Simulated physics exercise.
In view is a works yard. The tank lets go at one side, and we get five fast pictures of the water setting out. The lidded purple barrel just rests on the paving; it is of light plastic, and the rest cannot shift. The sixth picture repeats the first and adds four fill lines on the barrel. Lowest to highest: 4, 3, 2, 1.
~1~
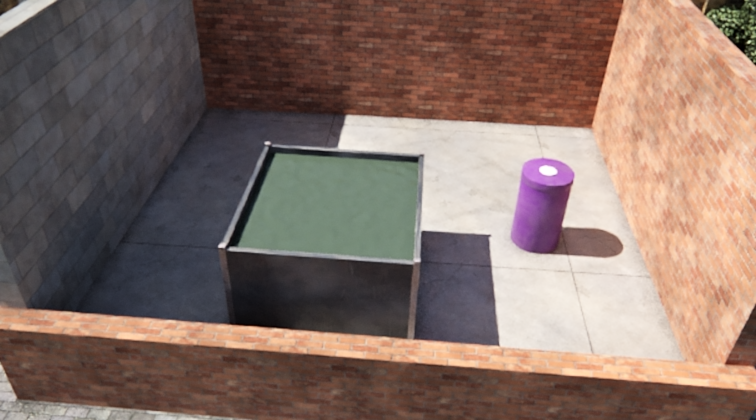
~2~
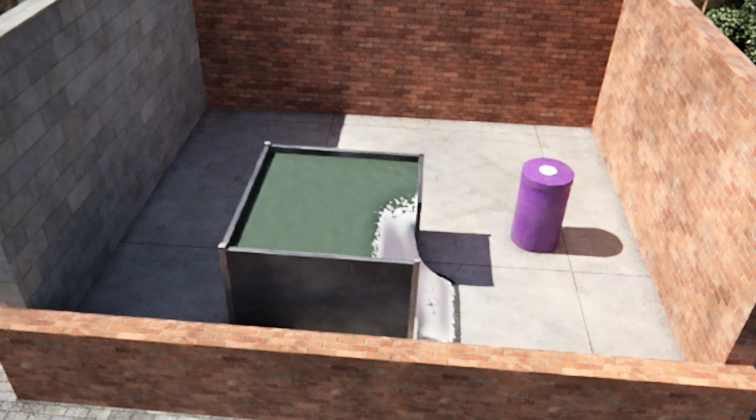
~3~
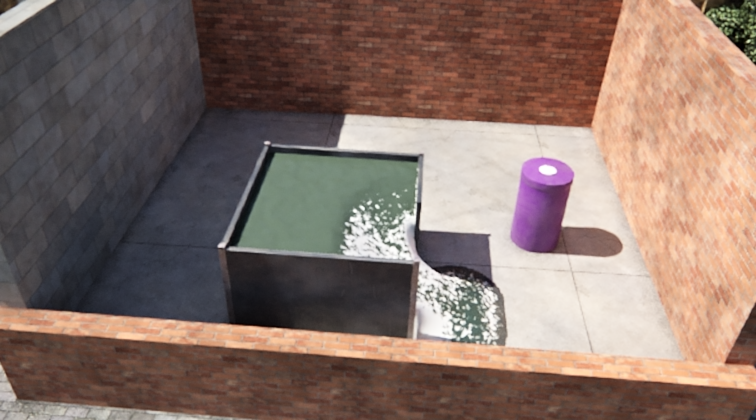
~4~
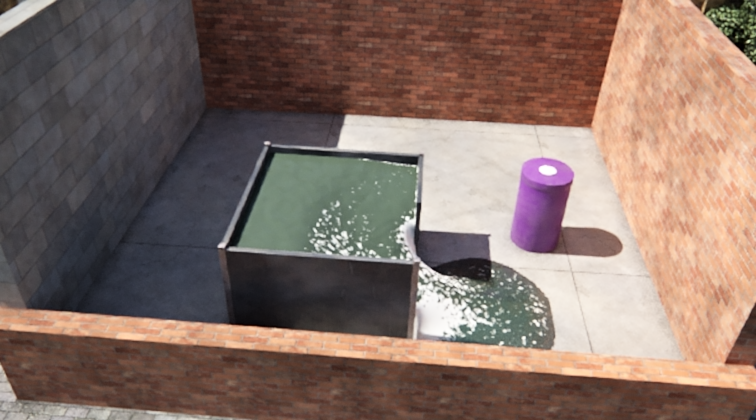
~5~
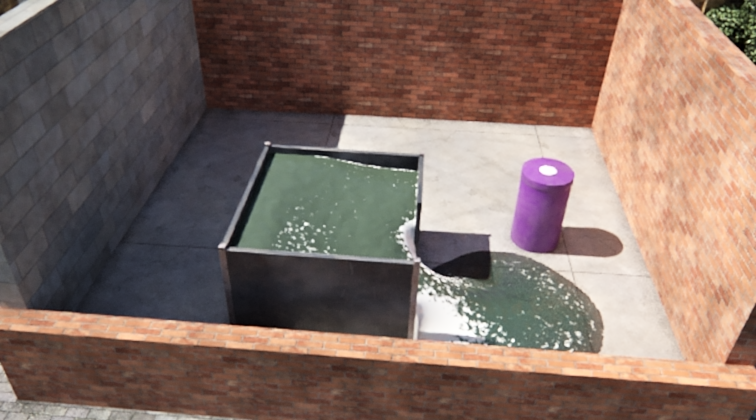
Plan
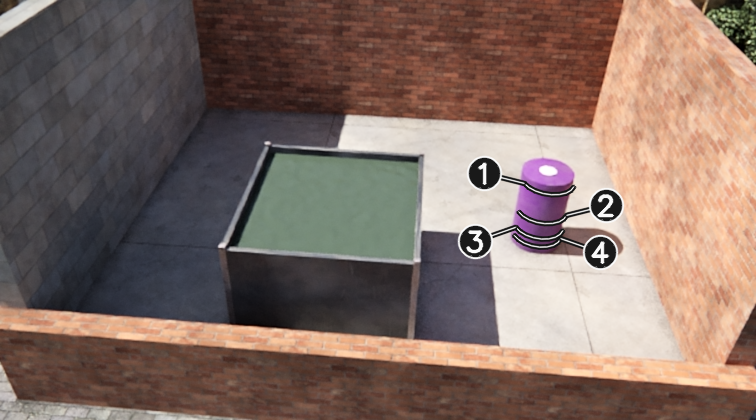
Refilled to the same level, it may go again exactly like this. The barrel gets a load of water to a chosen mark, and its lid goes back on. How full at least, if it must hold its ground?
Take 2.
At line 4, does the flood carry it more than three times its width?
No, less.
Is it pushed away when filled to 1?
No, that is safe.
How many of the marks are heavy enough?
Two.
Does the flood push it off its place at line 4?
Yes, that goes wrong.
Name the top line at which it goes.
That is line 3.
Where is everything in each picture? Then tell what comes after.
In the first frame, lid of the purple barrel at (549, 171); tank full, its middle at (333, 203).
In the second frame, 2 % of the ground wet, in view closest to the barrel at (441, 278).
In the third frame, 4 % of the ground wet, in view closest to the barrel at (484, 282).
In the fourth frame, 7 % of the ground wet, in view closest to the barrel at (488, 263).
In the fifth frame, lid of the purple barrel at (549, 171); 10 % of the ground wet, in view closest to the barrel at (525, 261).
On the marked copy, 1 at (551, 194); 2 at (544, 223); 3 at (541, 239); 4 at (539, 247); from the bottom up 4, 3, 2, 1.
If 1 is chosen, it does not move.
If 2 is chosen, it does not move.
If 3 is chosen, it is pushed about half its own width away.
If 4 is chosen, it is pushed about twice its own width away.
